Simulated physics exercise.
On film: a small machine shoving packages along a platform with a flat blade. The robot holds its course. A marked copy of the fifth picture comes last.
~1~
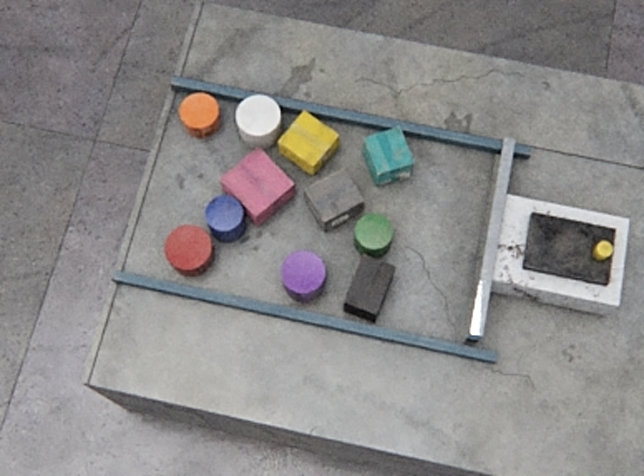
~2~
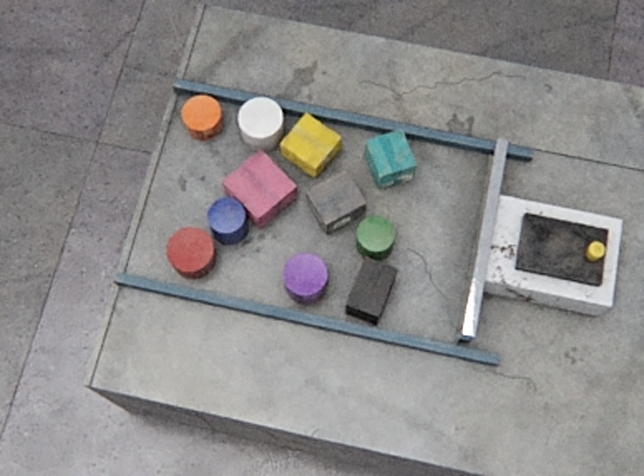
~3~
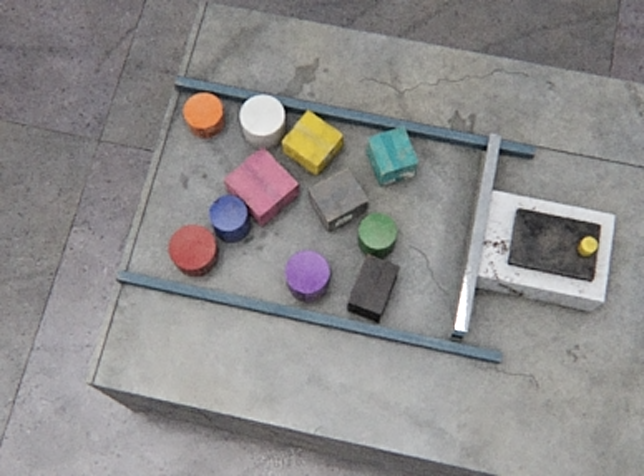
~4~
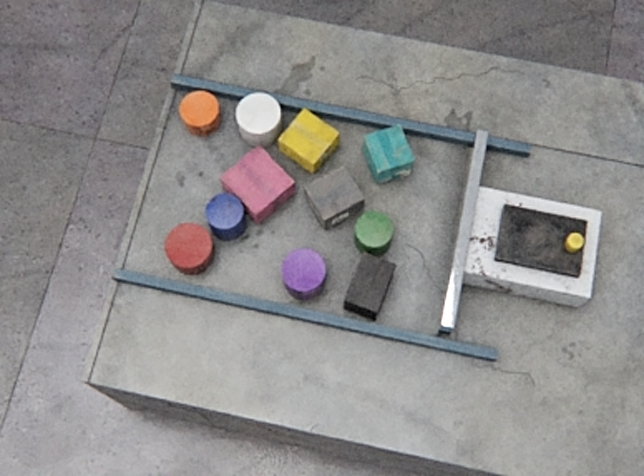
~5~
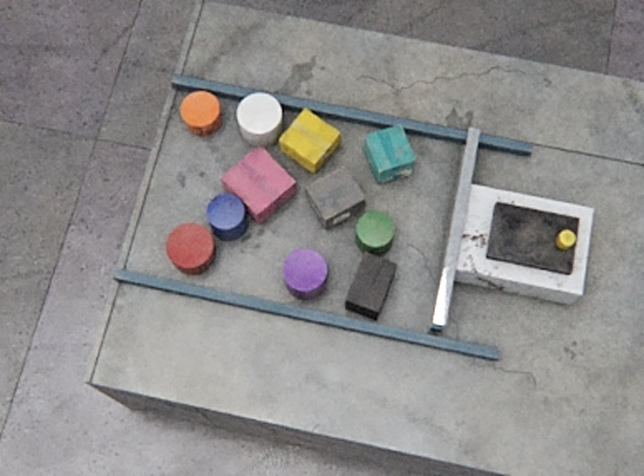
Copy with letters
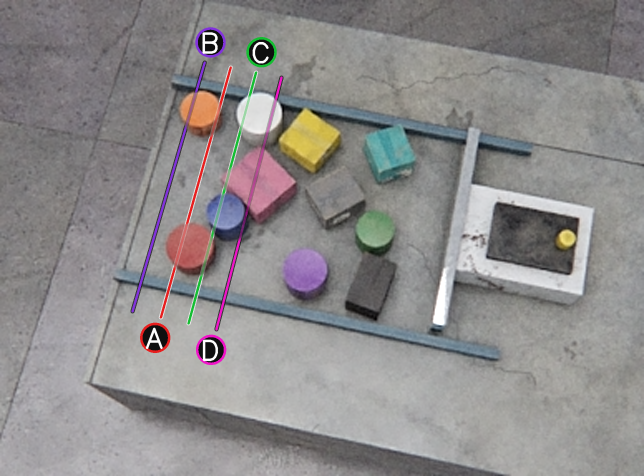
A small white machine with a flat blade slid slowly left along a gray platform between two blue rails, closing some of the gap to a group of colorful blocks and round pieces, which stayed still.
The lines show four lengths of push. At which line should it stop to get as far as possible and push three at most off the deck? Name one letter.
At C, and not beyond.
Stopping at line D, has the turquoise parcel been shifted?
Yes.
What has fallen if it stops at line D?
The orange pail.
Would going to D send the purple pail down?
By then, no.
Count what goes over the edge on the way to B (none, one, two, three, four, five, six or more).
Six or more.
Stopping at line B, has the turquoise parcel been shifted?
Yes.
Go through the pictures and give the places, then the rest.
Blue canister (226, 220); orange pail (200, 116); red pail (190, 251), in the first picture.
Robot (556, 247); white canister (261, 125), in the second picture.
Robot (548, 243); yellow parcel (313, 144), in the third picture.
Robot (534, 239); green canister (374, 234), in the fourth picture.
Robot (527, 236); purple pail (306, 275); pink box (259, 185); blue canister (228, 218), in the fifth picture.
On the copy, A at (197, 187); B at (170, 181); C at (224, 192); D at (250, 198).
On C. First, robot (440, 219); turquoise parcel (360, 140); purple pail (294, 273).
Then, robot (353, 201); orange pail (158, 109); white canister (199, 108).
Finally, robot (290, 189); white canister over the edge; orange pail over the edge; three fallen.
By contrast, A drops five; B drops seven; D is within the limit but short.
